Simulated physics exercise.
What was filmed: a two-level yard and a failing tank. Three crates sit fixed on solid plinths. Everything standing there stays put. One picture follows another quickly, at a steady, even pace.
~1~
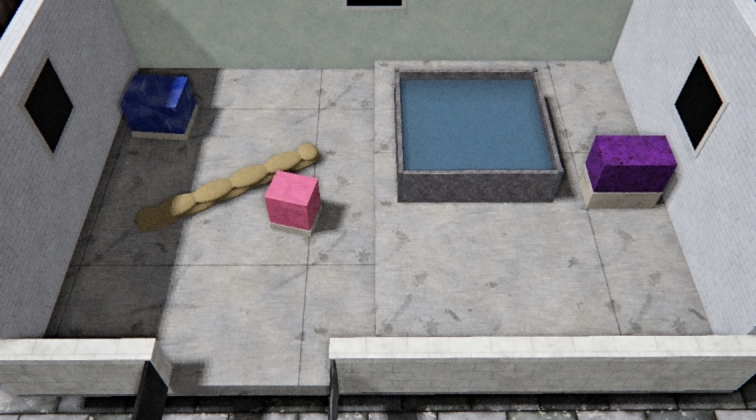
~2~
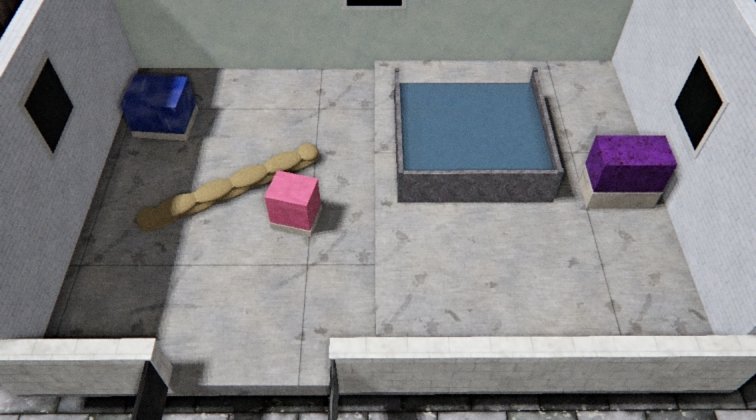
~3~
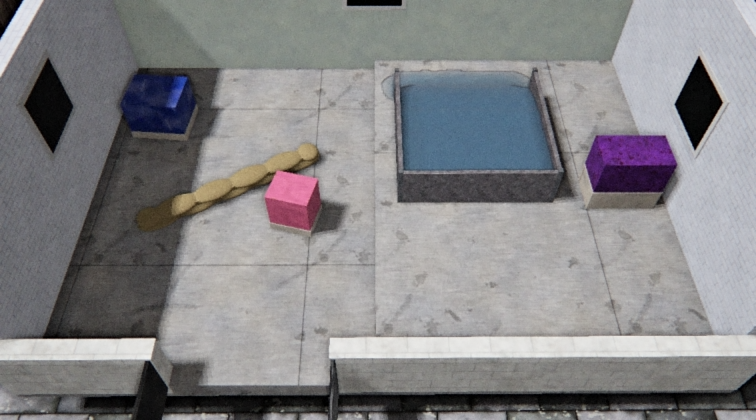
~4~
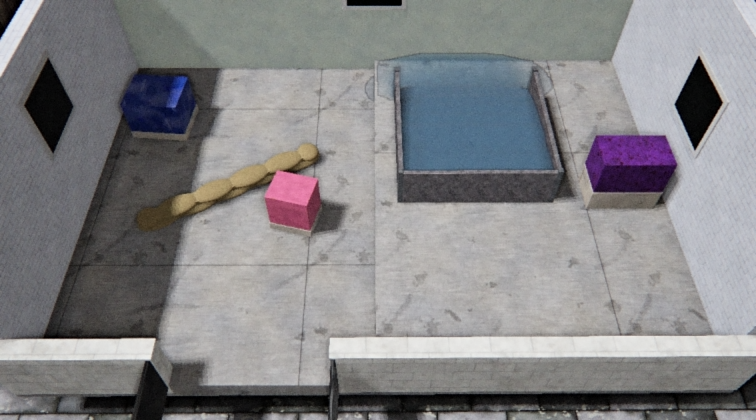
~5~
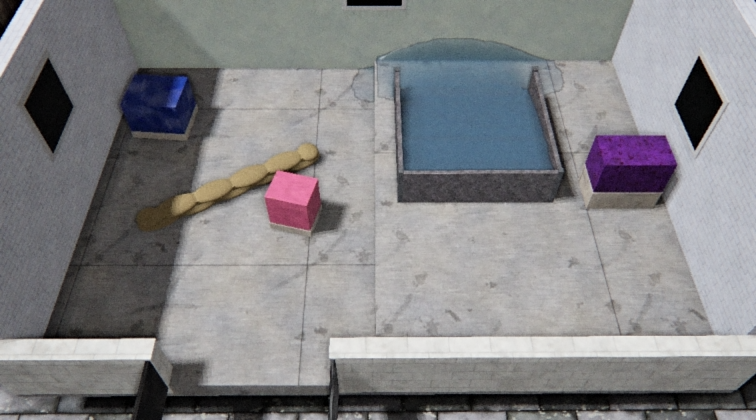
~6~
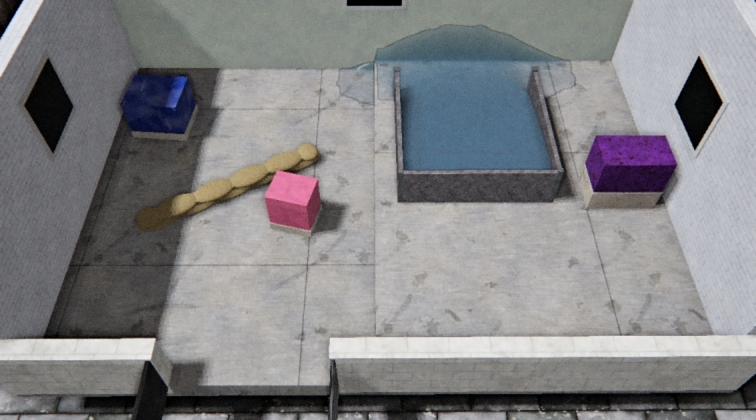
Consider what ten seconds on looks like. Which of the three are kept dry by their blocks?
At the end, the blue crate is caught, the purple crate is missed, the pink crate is missed.
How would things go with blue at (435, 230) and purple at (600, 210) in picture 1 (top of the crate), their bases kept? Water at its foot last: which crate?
I say the one in pink.
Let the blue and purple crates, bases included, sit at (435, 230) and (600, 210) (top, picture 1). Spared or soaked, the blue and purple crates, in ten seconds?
As I see it, the blue crate is not reached; meanwhile the purple crate is not reached.
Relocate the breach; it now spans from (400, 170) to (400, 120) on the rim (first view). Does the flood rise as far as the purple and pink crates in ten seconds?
Purple stays untouched; pink gets drenched.
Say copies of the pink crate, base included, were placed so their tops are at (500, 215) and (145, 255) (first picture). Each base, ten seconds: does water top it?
Order as asked: Unflooded / unflooded.
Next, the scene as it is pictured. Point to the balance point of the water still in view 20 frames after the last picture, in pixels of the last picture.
Near (429, 112).
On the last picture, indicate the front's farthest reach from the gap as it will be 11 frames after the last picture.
Approximate pixel: (171, 70).
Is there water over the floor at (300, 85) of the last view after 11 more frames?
Lab note: Spot reads soaked.
A moment on, water covers 15 % of the floor; the blue crate not reached, the purple crate not reached, the pink crate not reached.
Next, water covers 25 % of the floor; the blue crate water round its plinth, the purple crate water round its plinth, the pink crate not reached.
Then, water covers 45 % of the floor; the blue crate water round its plinth, the purple crate water round its plinth, the pink crate not reached.
Later, water covers 60 % of the floor; the blue crate water round its plinth, the purple crate water round its plinth, the pink crate not reached.
In the end, water covers 85 % of the floor; the blue crate was topped, the purple crate stayed above the water, the pink crate stayed above the water.
